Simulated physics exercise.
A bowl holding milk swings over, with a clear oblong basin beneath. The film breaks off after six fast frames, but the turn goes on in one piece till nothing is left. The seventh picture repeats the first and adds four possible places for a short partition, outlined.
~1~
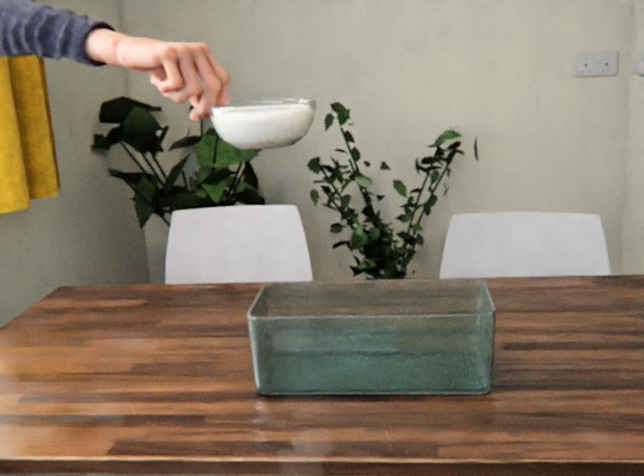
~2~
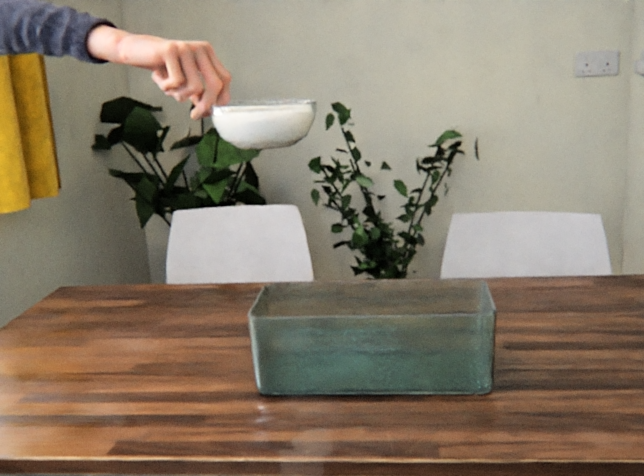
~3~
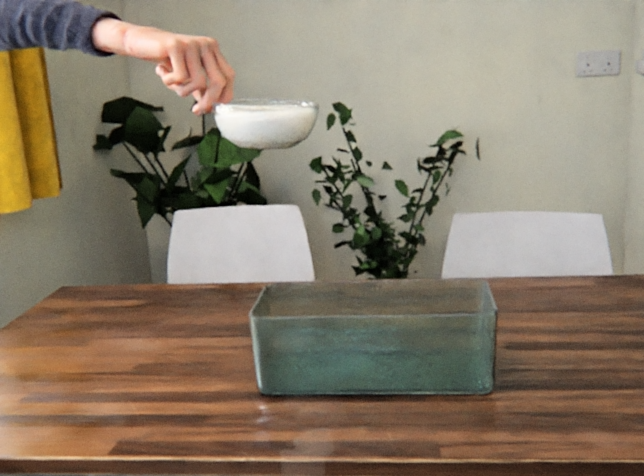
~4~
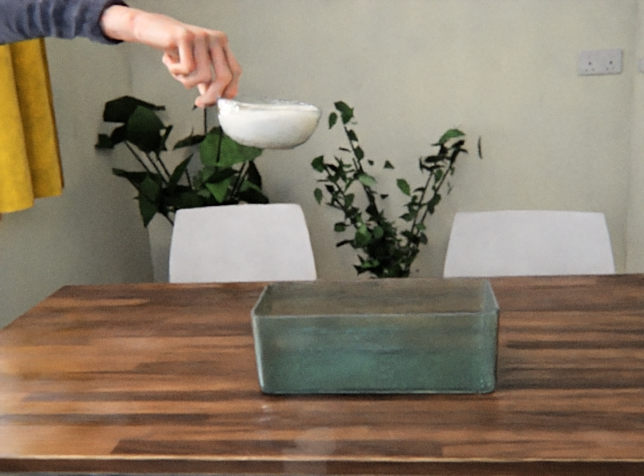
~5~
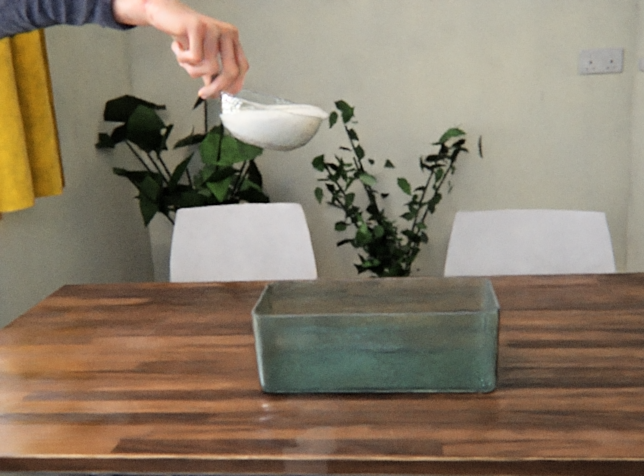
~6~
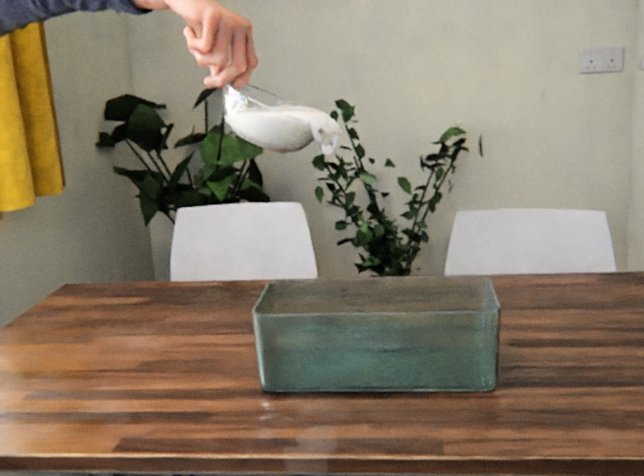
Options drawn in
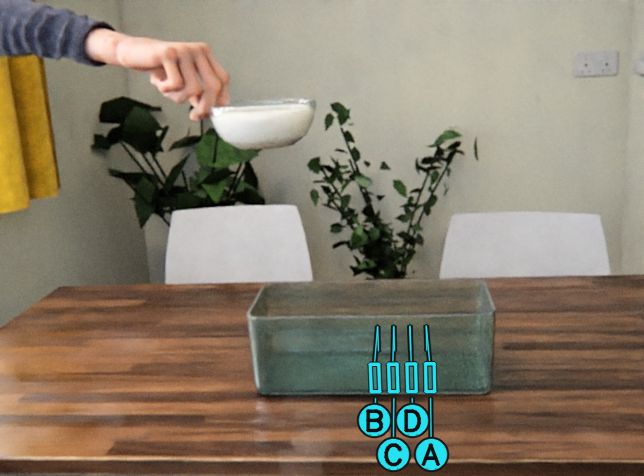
A hand tilting a glass bowl of milk rightward above a clear oblong basin, the milk starting to slip over the lip.
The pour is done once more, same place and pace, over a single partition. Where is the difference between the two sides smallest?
Choose C.
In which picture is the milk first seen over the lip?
Picture 5.
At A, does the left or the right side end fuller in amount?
The left side.
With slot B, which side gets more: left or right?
The right side.
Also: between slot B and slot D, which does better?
That would be B.
On the marked copy, A at (430, 398); B at (375, 398); C at (393, 398); D at (412, 398).
For slot A, about 91 % ends left of the wall and 7 % right of it.
For slot B, about 29 % ends left of the wall and 68 % right of it; 3 % is lost outside.
For slot C, about 49 % ends left of the wall and 49 % right of it.
For slot D, about 84 % ends left of the wall and 13 % right of it; 3 % is lost outside.
